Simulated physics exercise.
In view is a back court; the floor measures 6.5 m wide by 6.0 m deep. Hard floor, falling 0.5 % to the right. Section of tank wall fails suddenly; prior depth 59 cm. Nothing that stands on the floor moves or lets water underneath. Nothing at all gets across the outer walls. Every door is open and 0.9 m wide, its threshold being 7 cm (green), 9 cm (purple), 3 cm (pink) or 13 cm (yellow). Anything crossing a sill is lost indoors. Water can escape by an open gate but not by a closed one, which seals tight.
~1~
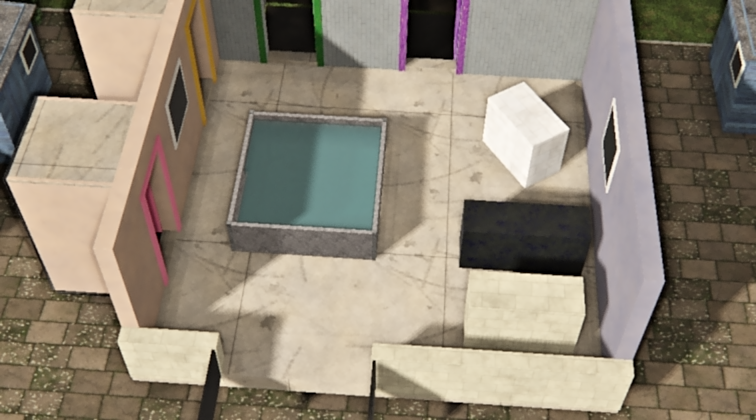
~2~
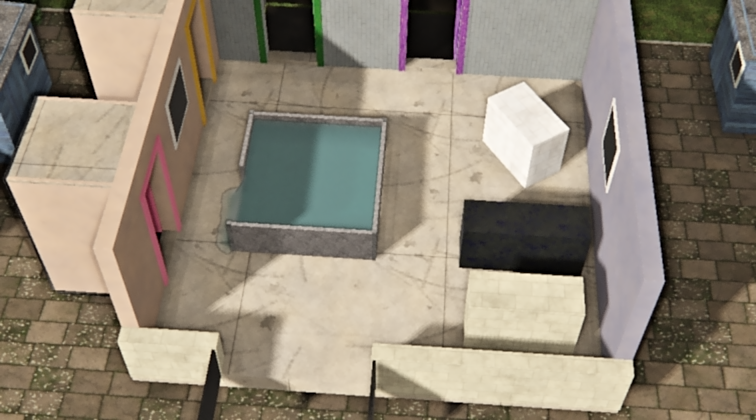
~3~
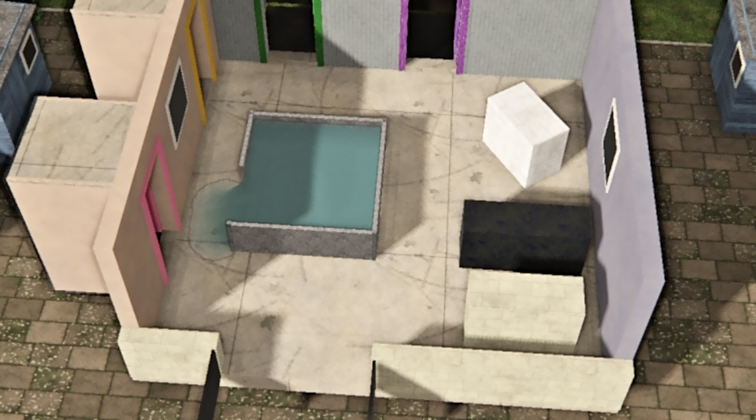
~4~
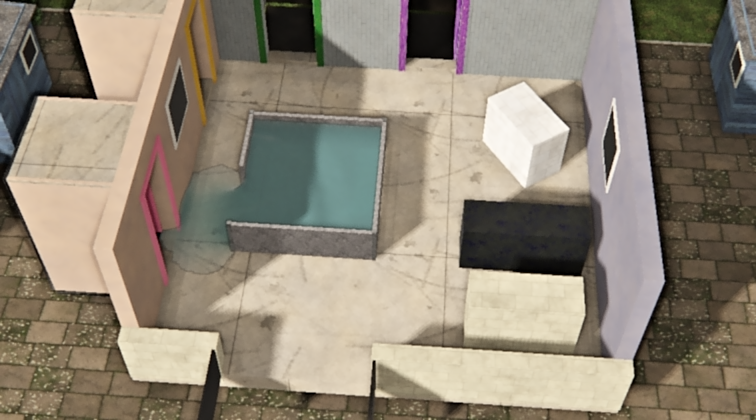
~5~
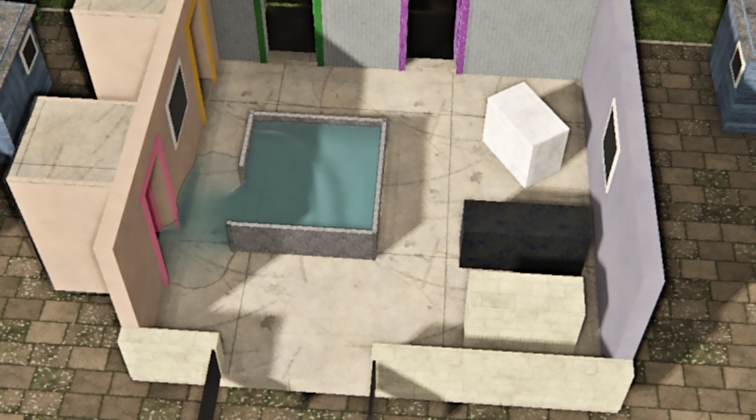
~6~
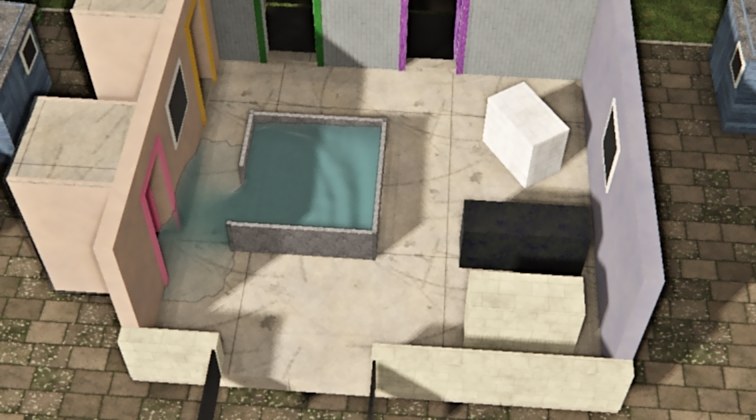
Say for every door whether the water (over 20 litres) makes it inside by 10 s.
Outcome: At the green door the limit will be crossed, at the purple door the limit will not be crossed, at the pink door the limit will be crossed, at the yellow door the limit will not be crossed.
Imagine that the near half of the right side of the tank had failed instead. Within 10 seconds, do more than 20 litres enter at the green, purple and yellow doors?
Door green stays within, door purple stays within, door yellow stays within.
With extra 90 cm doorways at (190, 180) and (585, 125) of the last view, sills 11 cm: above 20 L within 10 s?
The first doorway goes beyond and the second stays inside.
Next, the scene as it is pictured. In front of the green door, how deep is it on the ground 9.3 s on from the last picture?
I'd put it at around 6.0 cm deep.
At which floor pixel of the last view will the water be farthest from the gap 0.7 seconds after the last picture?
Somewhere about (214, 85).
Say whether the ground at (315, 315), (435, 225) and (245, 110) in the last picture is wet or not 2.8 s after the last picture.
First spot submerged, second not yet wet, third submerged.
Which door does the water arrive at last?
Lab note: Last arrival at the purple door.
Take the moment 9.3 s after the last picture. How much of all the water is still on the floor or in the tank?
Around 64 percent of the water.
Then, 0.7 s after the last picture water covers 15 % of the floor and is deepest (44 cm) near (195, 215); green door not reached, purple door not reached, pink door 25 cm at the sill, 128 L in, yellow door 4 cm at the sill, 0 L in.
Then, 1.5 s after the last picture water covers 25 % of the floor and is deepest (39 cm) near (183, 214); green door 14 cm at the sill, 1 L in, purple door not reached, pink door 23 cm at the sill, 285 L in, yellow door 5 cm at the sill, 0 L in.
Then, 2.8 s after the last picture water covers 40 % of the floor and is deepest (26 cm) near (195, 215); green door 15 cm at the sill, 41 L in, purple door 2 cm at the sill, 0 L in, pink door 16 cm at the sill, 443 L in, yellow door 4 cm at the sill, 0 L in.
Then, 5.3 s after the last picture water covers 75 % of the floor and is deepest (17 cm) near (195, 215); green door 11 cm at the sill, 92 L in, purple door 3 cm at the sill, 0 L in, pink door 12 cm at the sill, 610 L in, yellow door 6 cm at the sill, 1 L in.
Then, 9.3 s after the last picture water covers 95 % of the floor and is deepest (10 cm) near (192, 224); green door 6 cm at the sill, 104 L in, purple door 3 cm at the sill, 0 L in, pink door 8 cm at the sill, 716 L in, yellow door 5 cm at the sill, 1 L in.
